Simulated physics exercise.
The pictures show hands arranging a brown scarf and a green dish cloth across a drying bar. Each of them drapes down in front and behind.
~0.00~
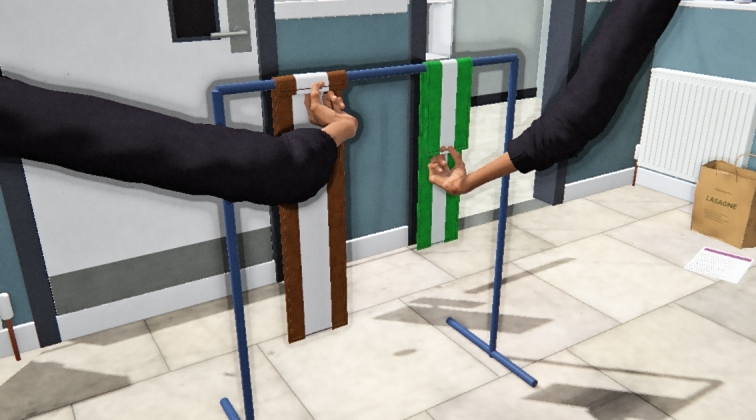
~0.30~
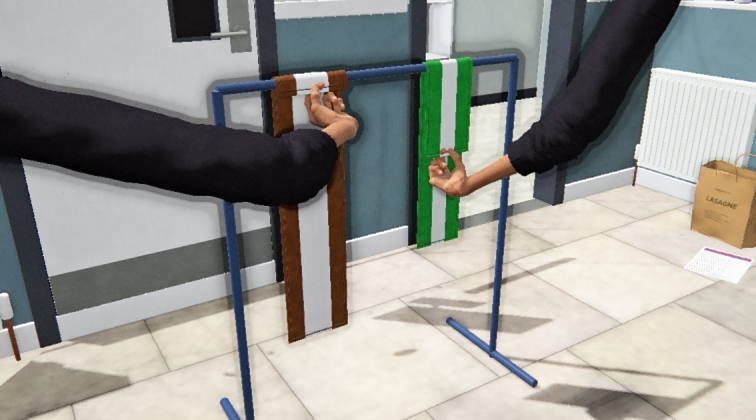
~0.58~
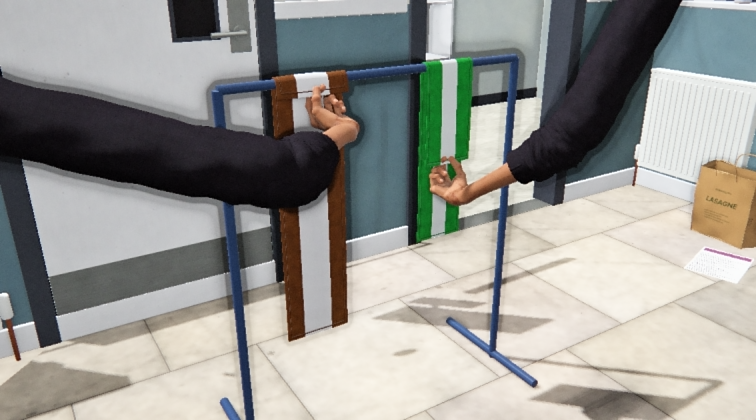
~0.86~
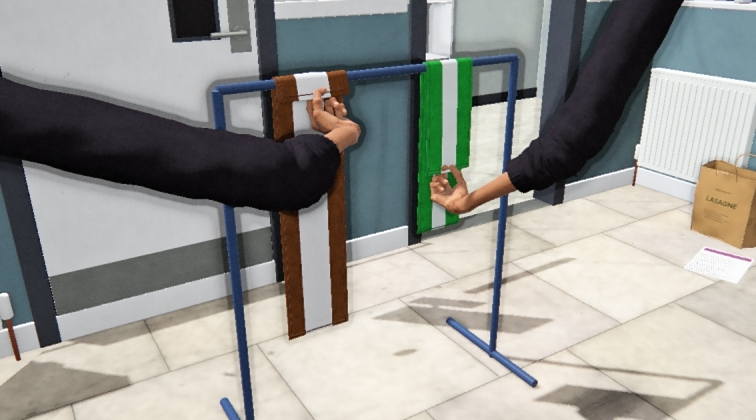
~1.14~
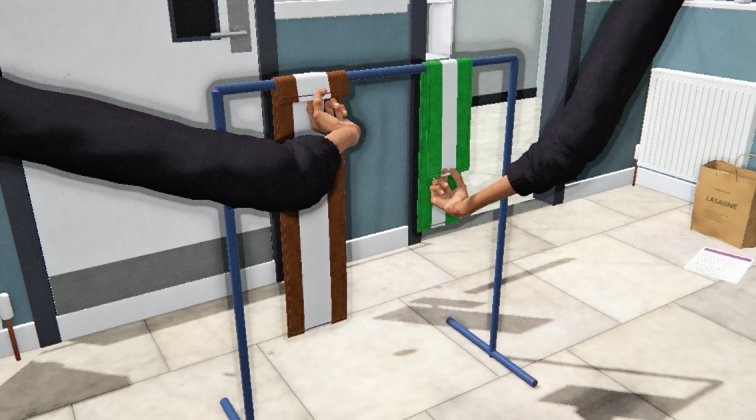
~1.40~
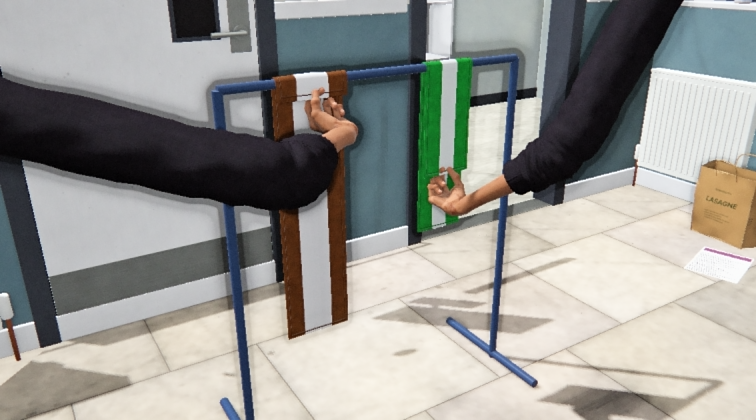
Two dark-sleeved arms reach in from the left and right over a blue drying bar standing on pale floor tiles, seen from slightly above in a room with a grey door, radiator and paper bag. A brown scarf with a white stripe hangs at left, a green-and-white cloth at right. The right hand draws the cloth's front down a little as its back rises, while the scarf barely shifts.
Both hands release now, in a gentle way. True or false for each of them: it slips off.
Brown scarf: True; green dish cloth: False.
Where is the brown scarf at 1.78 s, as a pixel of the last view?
(318, 320).
Around 1.78 s, scarf clear of the rail and dropping near (318, 320); dish cloth at rest on the rail.
Around 2.06 s, scarf in a heap on the floor; dish cloth at rest on the rail.
Finally, scarf in a heap on the floor; dish cloth at rest on the rail. The brown scarf is pulled off by its long side and the green dish cloth stays on.
